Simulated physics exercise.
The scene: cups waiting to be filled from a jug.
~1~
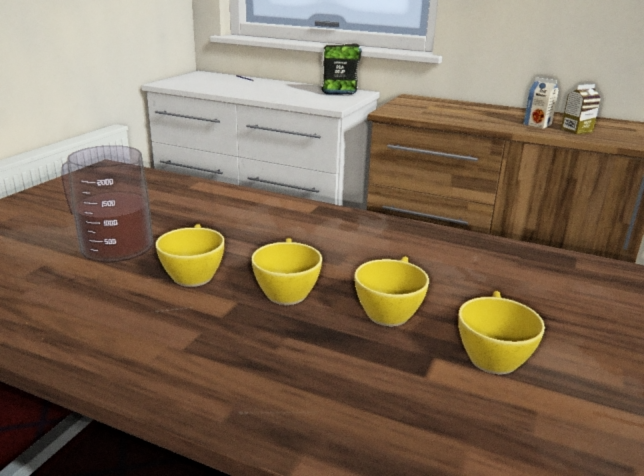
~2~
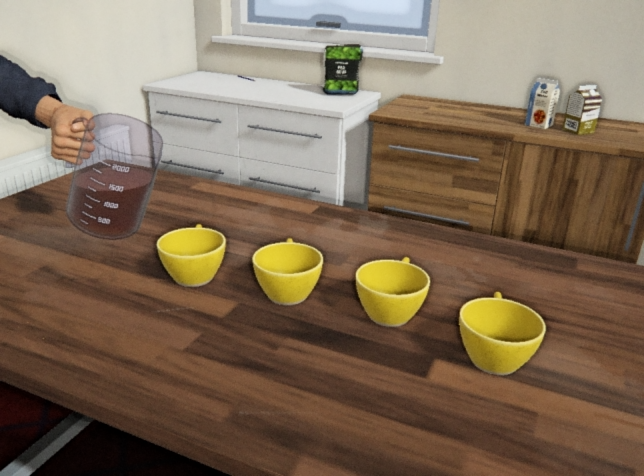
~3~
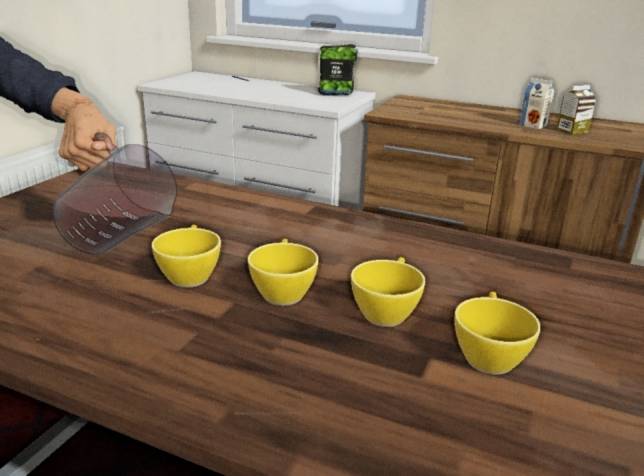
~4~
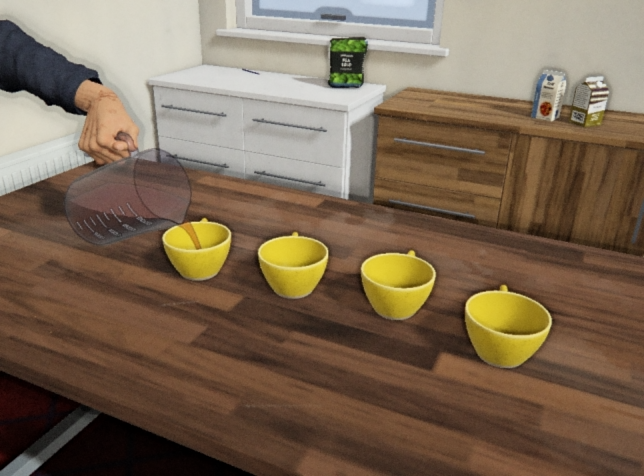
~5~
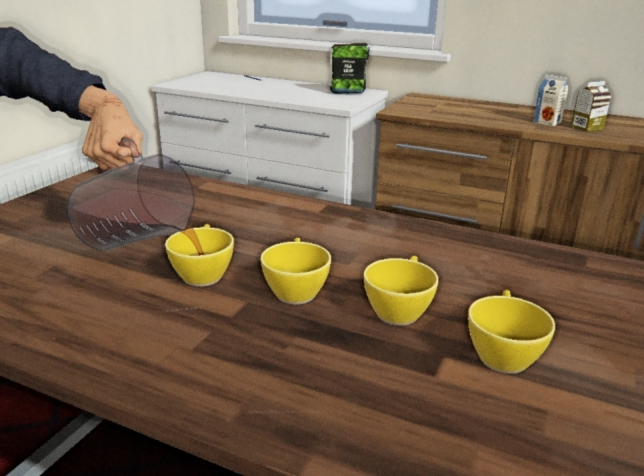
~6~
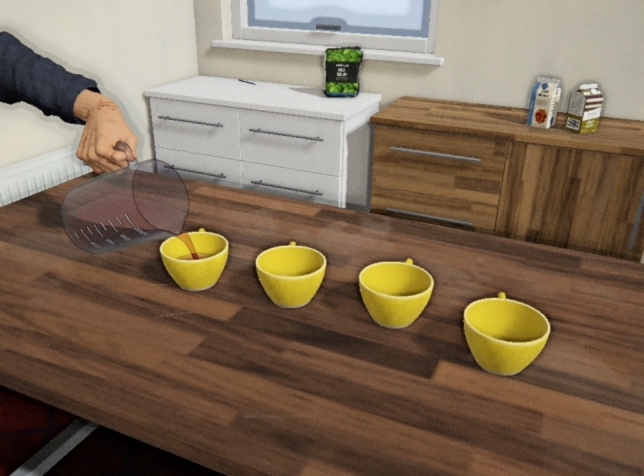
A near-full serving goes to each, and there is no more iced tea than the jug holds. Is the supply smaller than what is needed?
Yes, it is smaller.
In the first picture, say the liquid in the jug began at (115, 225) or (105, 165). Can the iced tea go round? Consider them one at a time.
Try one: Not all filled; try two: Every one filled.
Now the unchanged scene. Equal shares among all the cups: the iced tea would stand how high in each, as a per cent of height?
Around 70 per cent of the height.
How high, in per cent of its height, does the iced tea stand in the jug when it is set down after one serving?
Level: Near 30 per cent.
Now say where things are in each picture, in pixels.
In the first frame, before the pour; jug (111, 201) about half full; four cups, the last at (497, 338).
In the second frame, the jug is on its way; jug (115, 175) tipped 25° with all of its load; the first is empty.
In the third frame, the iced tea nears the lip; jug (117, 199) tipped 55° with all of its load; four cups, the last at (493, 338).
In the fourth frame, pouring; jug (130, 197) tipped 65° with nearly all of its load; the first is about a quarter full.
In the fifth frame, pouring; jug (133, 203) tipped 65° with nearly all of its load; four cups, the last at (507, 337).
In the sixth frame, pouring; jug (127, 207) tipped 65° with nearly all of its load; the first is about half full.
A moment on, the first is about two thirds full.
Further on, the first is done and the jug has about two thirds of its load.
When it is over, the jug is empty with two filled and the next at about three quarters of a serving.
